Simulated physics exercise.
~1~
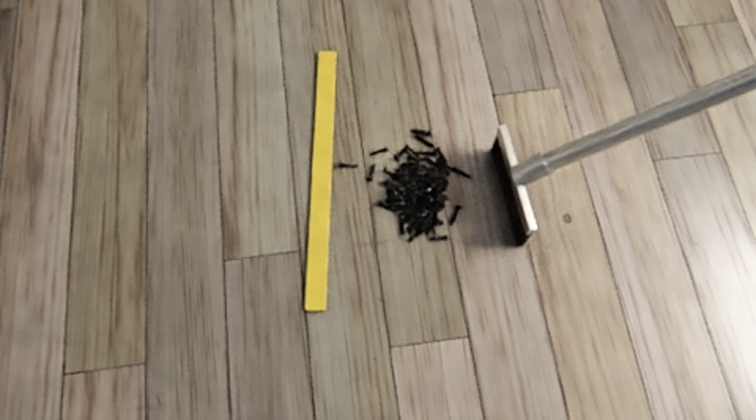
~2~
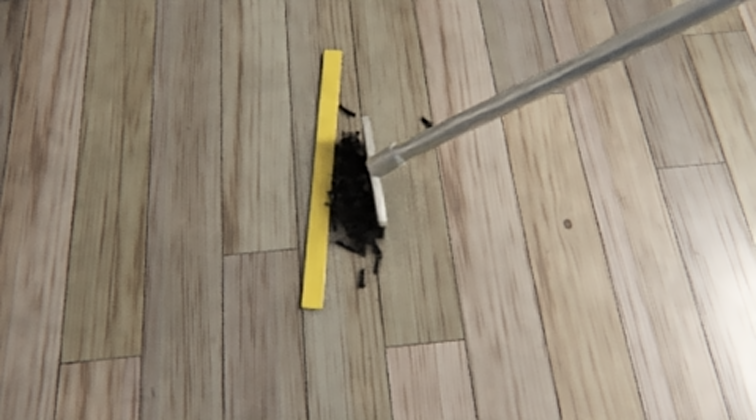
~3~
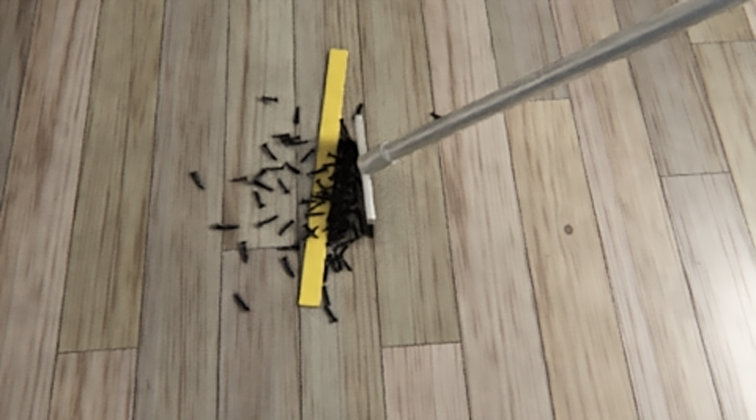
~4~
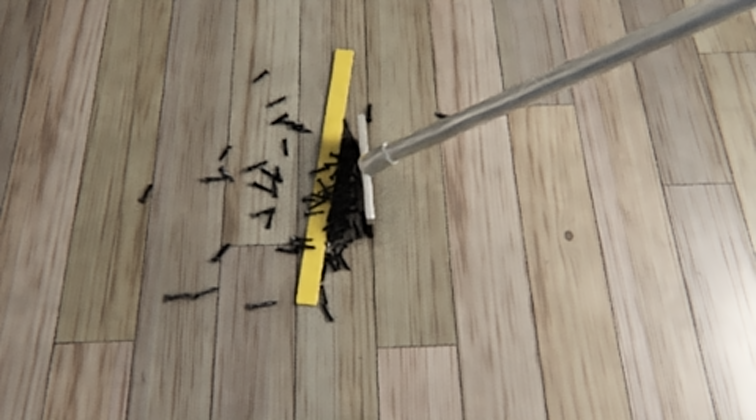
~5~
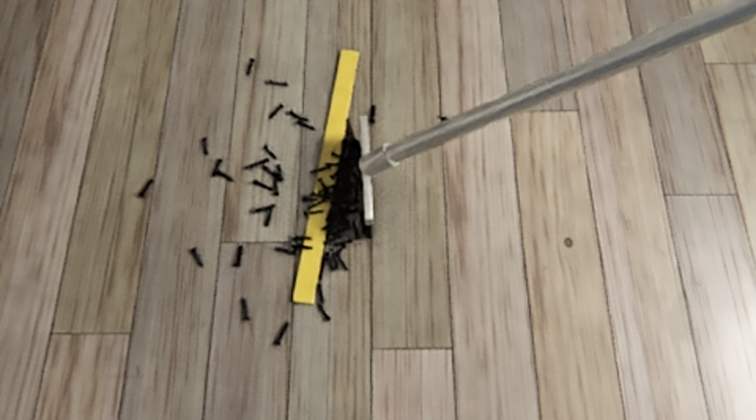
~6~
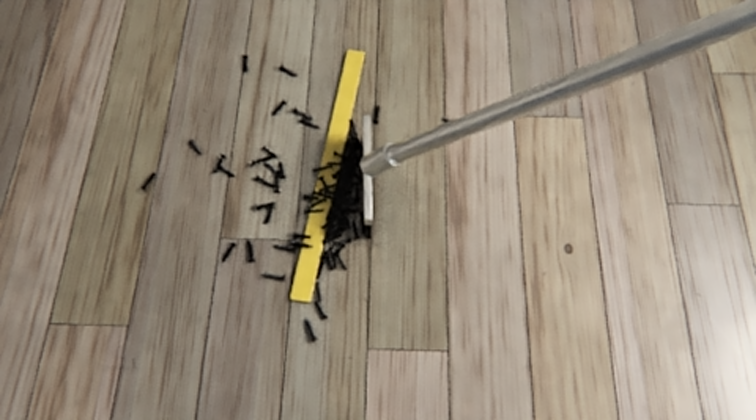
A squeegee on a long grey handle pushed a pile of small black screws left across a wooden floor into a yellow strip, and many spilled over it, ending scattered on the far side while a dense heap stayed against the blade.
